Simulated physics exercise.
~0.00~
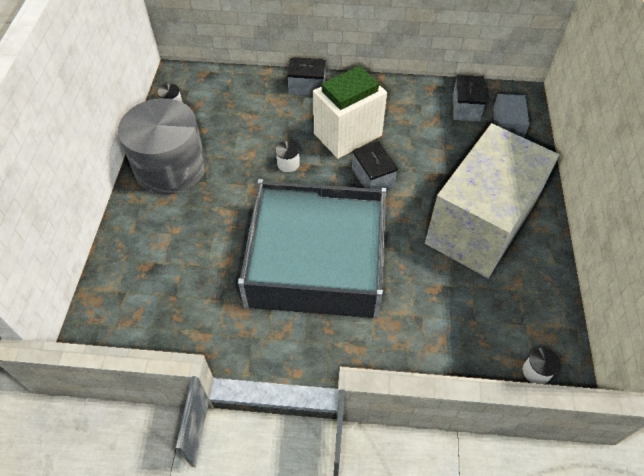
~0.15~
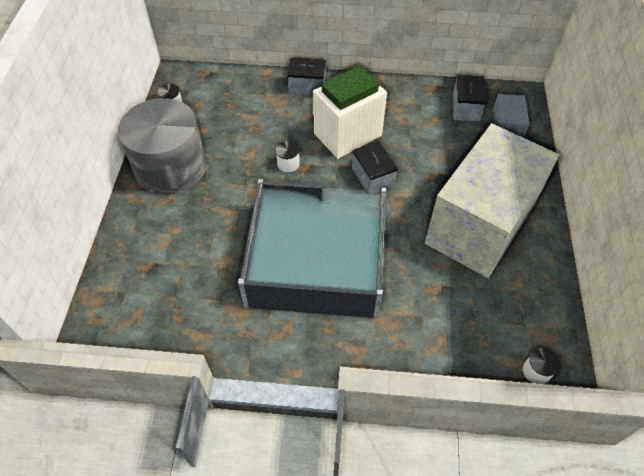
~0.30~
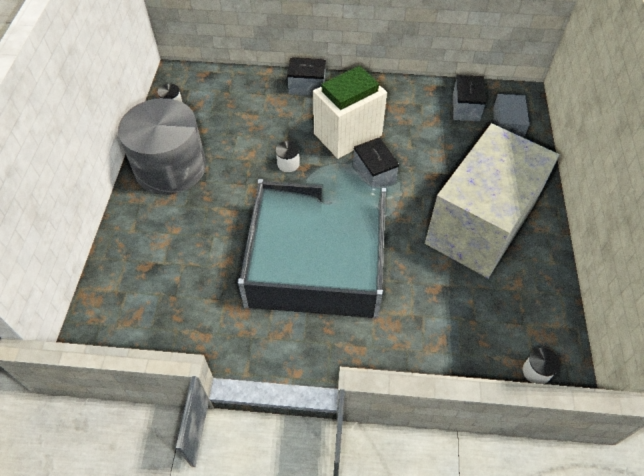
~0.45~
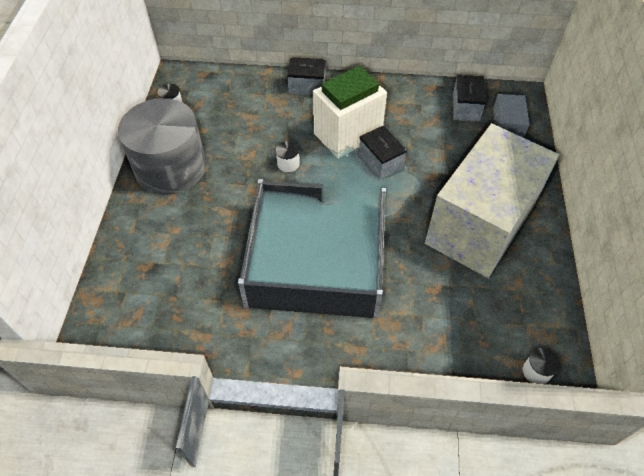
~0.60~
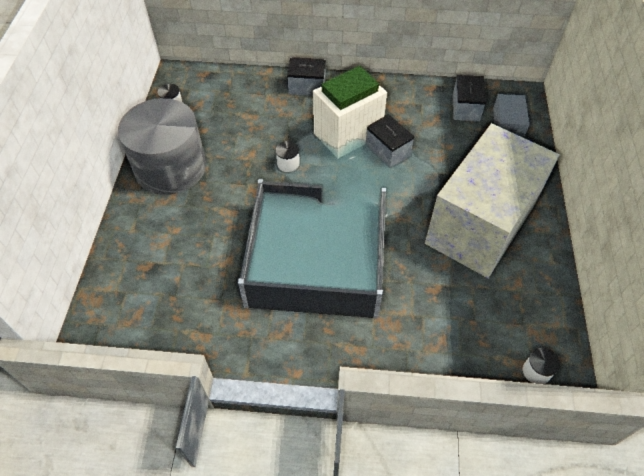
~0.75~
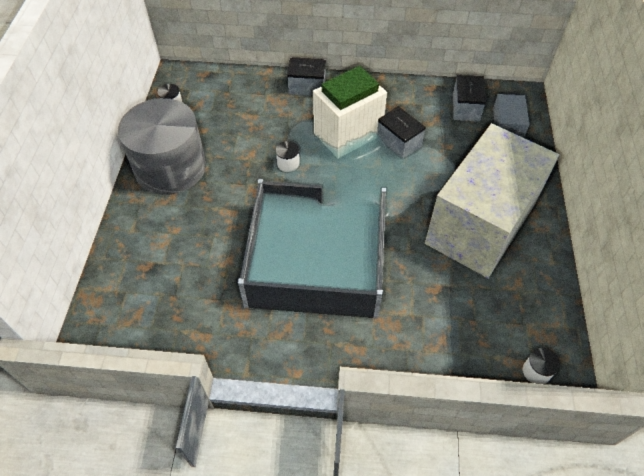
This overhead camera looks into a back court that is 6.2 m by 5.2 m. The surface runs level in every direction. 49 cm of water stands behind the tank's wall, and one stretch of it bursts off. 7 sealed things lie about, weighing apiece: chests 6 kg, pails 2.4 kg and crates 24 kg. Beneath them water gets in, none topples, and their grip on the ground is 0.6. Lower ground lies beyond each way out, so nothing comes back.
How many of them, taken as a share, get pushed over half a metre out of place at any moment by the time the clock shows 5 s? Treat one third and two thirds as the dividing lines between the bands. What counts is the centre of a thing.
An in-between fraction is pushed that far, a third or more but below two thirds.
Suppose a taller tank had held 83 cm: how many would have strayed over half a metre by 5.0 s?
That would give 7.
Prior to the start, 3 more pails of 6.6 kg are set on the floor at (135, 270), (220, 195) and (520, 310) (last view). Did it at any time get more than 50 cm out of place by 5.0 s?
Order as listed: Inside half a metre / inside half a metre / inside half a metre.
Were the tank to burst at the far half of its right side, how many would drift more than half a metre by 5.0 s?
The answer then is 2.
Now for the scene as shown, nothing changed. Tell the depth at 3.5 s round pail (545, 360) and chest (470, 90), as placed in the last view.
Some 0 cm at the first, some 15 cm at the second.
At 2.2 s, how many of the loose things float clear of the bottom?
Of them, 2.
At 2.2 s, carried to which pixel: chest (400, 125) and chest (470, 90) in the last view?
Around (479, 65) and (519, 70).
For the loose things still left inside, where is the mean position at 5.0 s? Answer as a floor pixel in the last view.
The centre is close to (405, 161).
After 1.1 s 1 of 7 are over 50 cm from their spots; 0 afloat.
After 2.2 s 2 of 7 are over 50 cm from their spots; 2 afloat.
After 3.5 s 3 of 7 are over 50 cm from their spots; 4 afloat.
After 5.0 s 3 of 7 are over 50 cm from their spots, and 3 have been at some point; 4 afloat.
